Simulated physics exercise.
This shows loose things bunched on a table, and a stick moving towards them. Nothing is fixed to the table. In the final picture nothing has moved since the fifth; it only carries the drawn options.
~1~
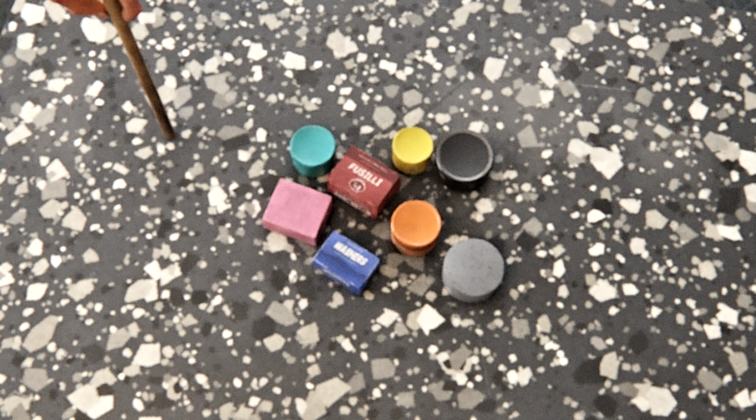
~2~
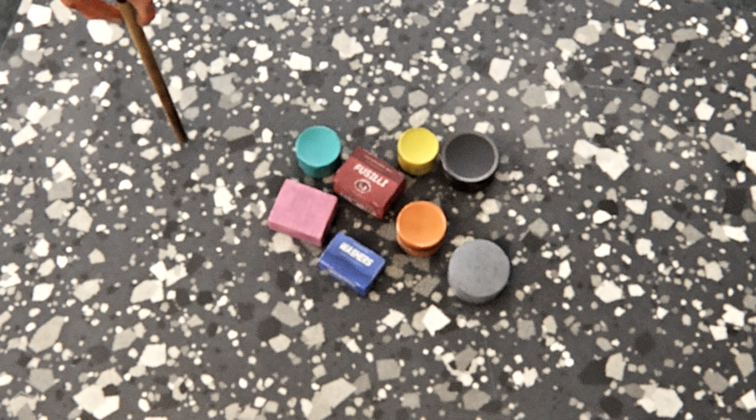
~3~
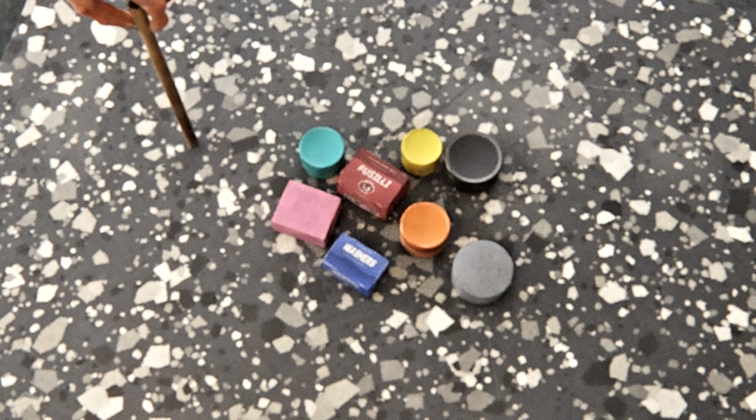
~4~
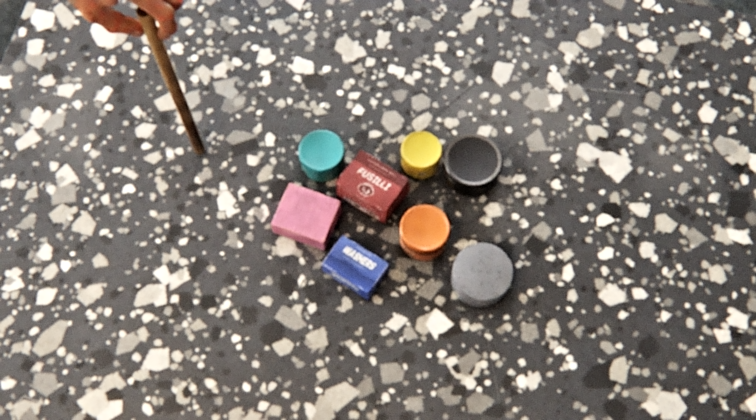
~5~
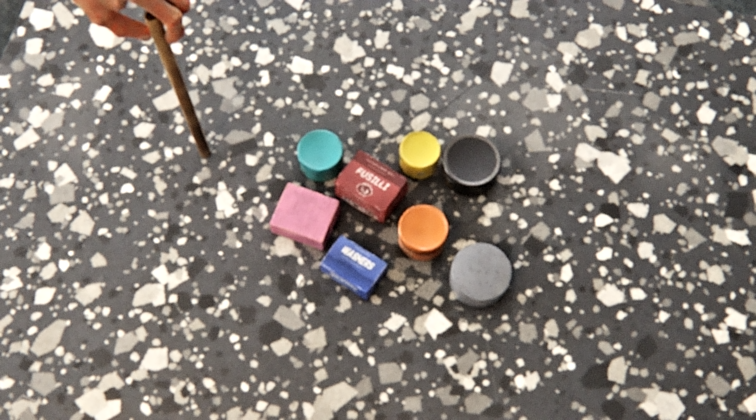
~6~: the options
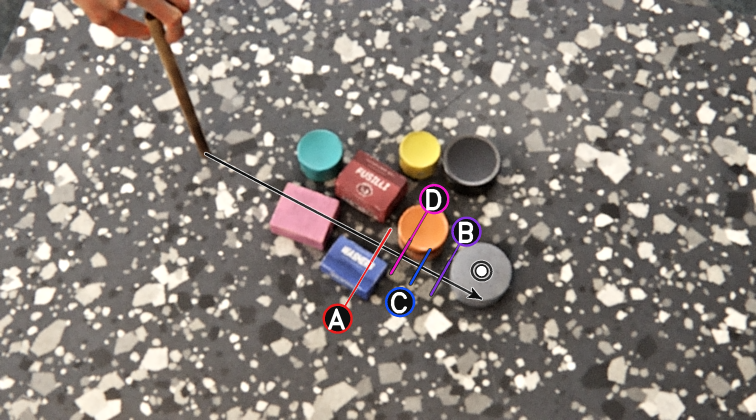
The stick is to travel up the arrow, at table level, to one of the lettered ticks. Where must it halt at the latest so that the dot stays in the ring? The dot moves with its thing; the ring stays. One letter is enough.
No farther than B.
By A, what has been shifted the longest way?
The pink block has gone farthest.
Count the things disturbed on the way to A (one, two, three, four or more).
In all, two.
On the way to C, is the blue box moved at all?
Yes.
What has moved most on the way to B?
The pink block.
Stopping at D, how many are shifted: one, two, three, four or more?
In all, two.
On the marked copy, A at (381, 246); B at (441, 277); C at (420, 267); D at (401, 257); the arrow from (206, 154) to (481, 299); the white dot at (482, 271).
Following B. Soon after the start, foot of the stick (287, 197); pink block (309, 219).
Later, foot of the stick (371, 241); pink block (372, 271); blue box (383, 327).
In the end, foot of the stick (441, 278); pink block (414, 298); blue box (382, 350); the dot is still in its ring.
As for the rest, A keeps the dot in but is short; C keeps the dot in but is short; D keeps the dot in but is short.
